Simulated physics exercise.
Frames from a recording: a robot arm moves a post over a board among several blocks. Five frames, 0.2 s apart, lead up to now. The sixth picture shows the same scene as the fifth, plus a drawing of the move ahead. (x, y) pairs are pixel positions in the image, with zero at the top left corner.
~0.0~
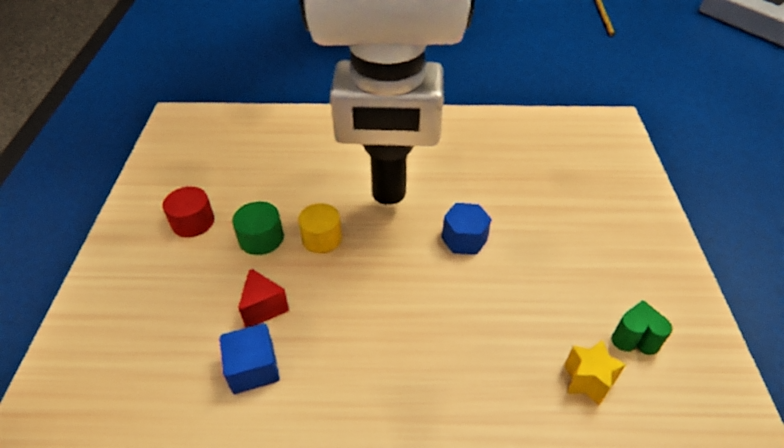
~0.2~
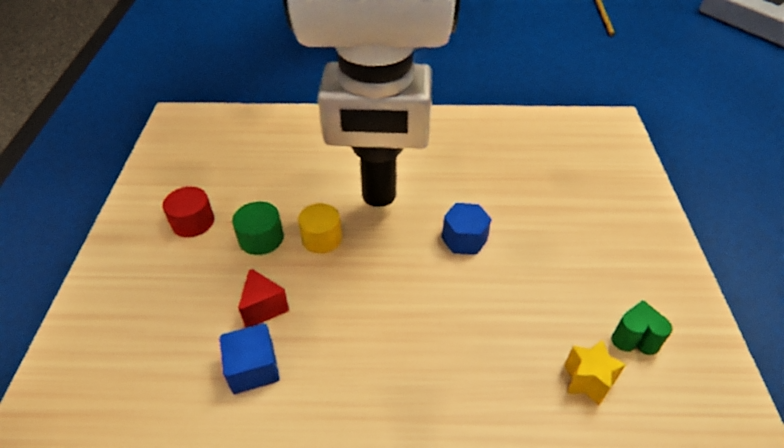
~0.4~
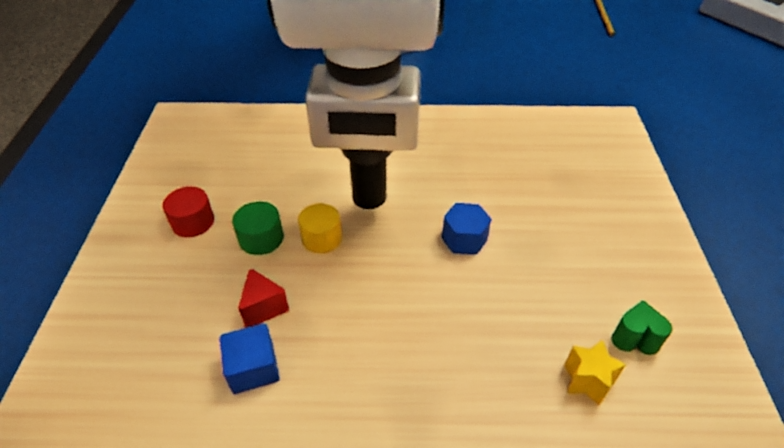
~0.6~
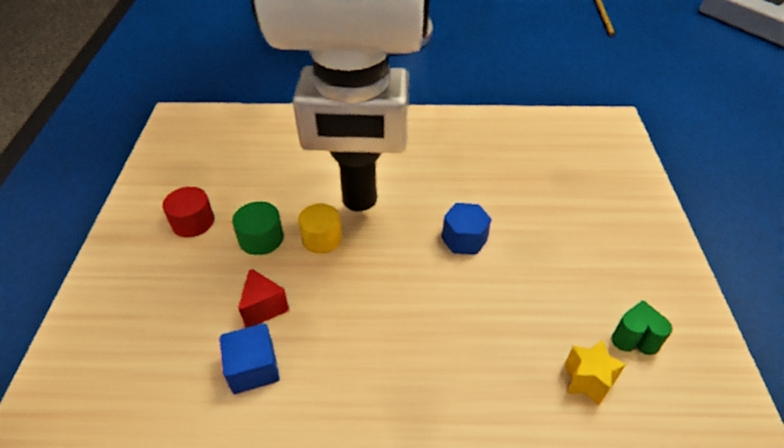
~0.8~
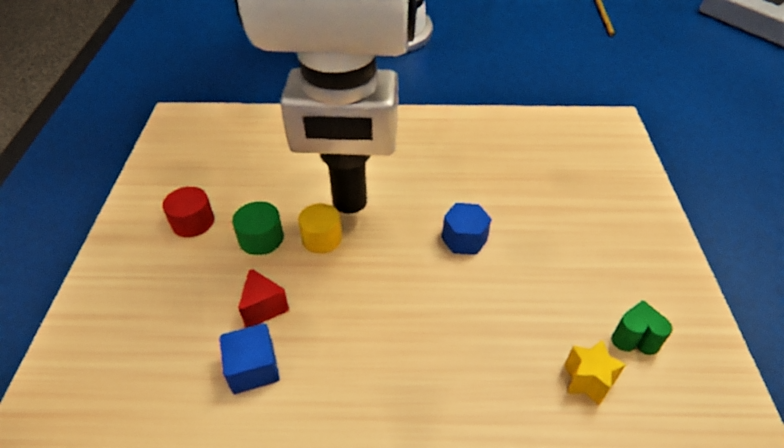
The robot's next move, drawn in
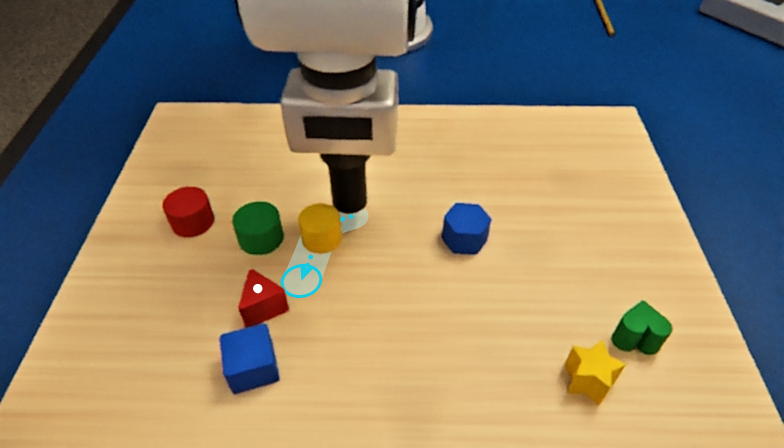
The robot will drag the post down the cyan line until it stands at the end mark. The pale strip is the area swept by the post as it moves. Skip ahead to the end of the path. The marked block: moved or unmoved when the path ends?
Gets moved.
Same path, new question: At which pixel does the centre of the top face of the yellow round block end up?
Its top centre is at about (256, 274).
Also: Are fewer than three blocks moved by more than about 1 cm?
I believe so.
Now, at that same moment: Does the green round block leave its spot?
No, I don't think so.
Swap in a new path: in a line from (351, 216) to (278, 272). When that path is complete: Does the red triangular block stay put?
No, that is not what happens.
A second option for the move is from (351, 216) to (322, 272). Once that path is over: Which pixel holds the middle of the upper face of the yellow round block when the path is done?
The yellow round block ends near (278, 248).
The drawn path runs from (351, 216) via (323, 229) and (312, 254), ending at (301, 281); the dot is on the red triangular block.
On the path given first. One third of the way, post at (320, 215); yellow round block at (295, 234).
Two thirds of the way, post at (309, 240); yellow round block at (276, 257).
At the end, post at (298, 266); green round block not moved; red triangular block at (235, 307), turned 40° anticlockwise; yellow round block at (256, 274).
